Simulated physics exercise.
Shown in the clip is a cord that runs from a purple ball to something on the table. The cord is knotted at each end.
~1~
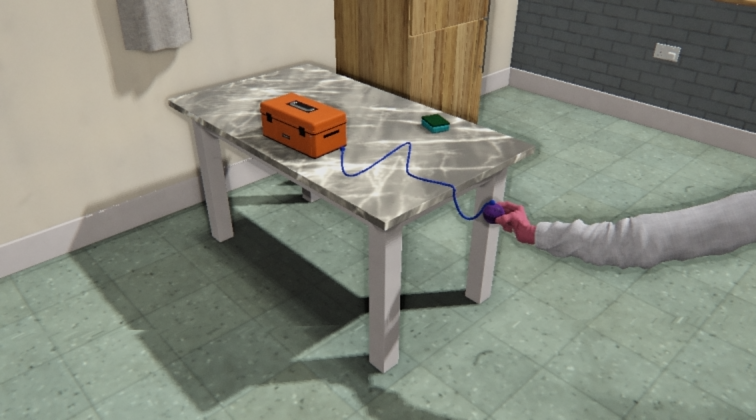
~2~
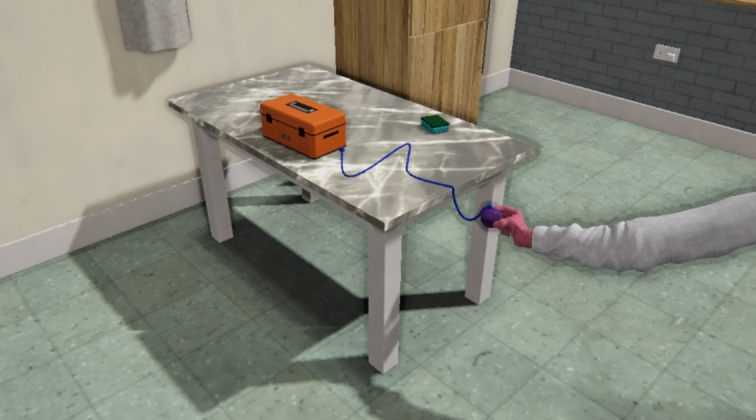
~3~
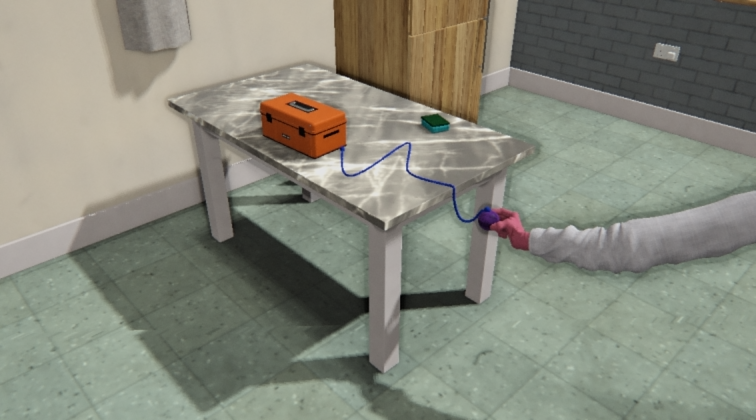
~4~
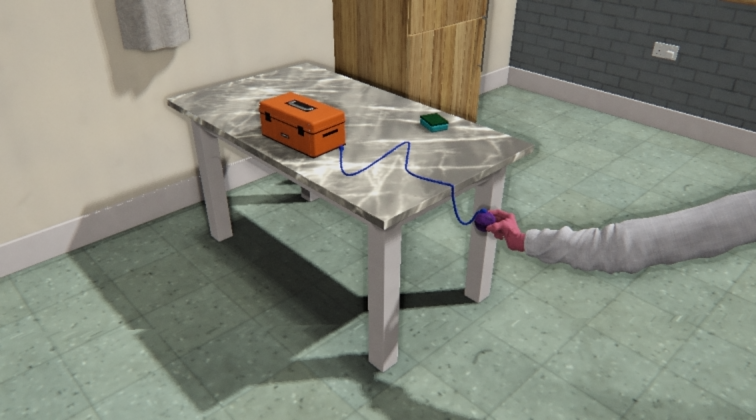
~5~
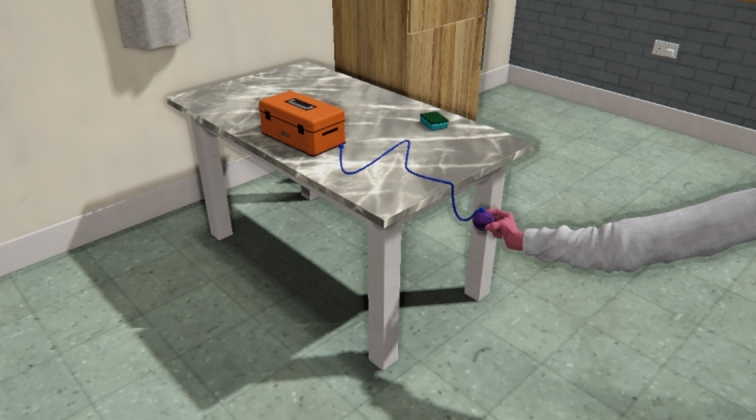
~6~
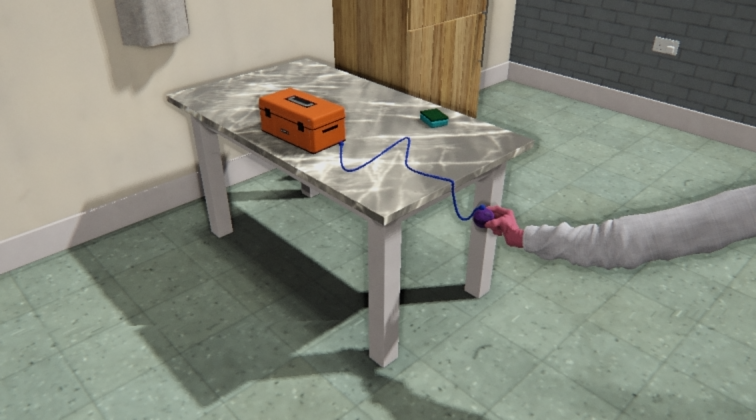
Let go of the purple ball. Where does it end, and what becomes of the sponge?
As I see it, the purple ball ends on the ground, the sponge is left in place.
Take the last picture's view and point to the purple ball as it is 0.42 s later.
Approx. location: (462, 340).
Then, 0.42 s after the last picture, ball on the floor near (462, 340); toolbox unmoved; sponge unmoved.
Then, 0.94 s after the last picture, ball on the floor near (454, 342); toolbox unmoved; sponge unmoved.
Then, 1.72 s after the last picture, ball on the floor near (453, 343); toolbox unmoved; sponge unmoved.
At rest, ball on the floor near (453, 343); toolbox unmoved; sponge unmoved. The purple ball reaches the floor and the sponge remains where it stands.
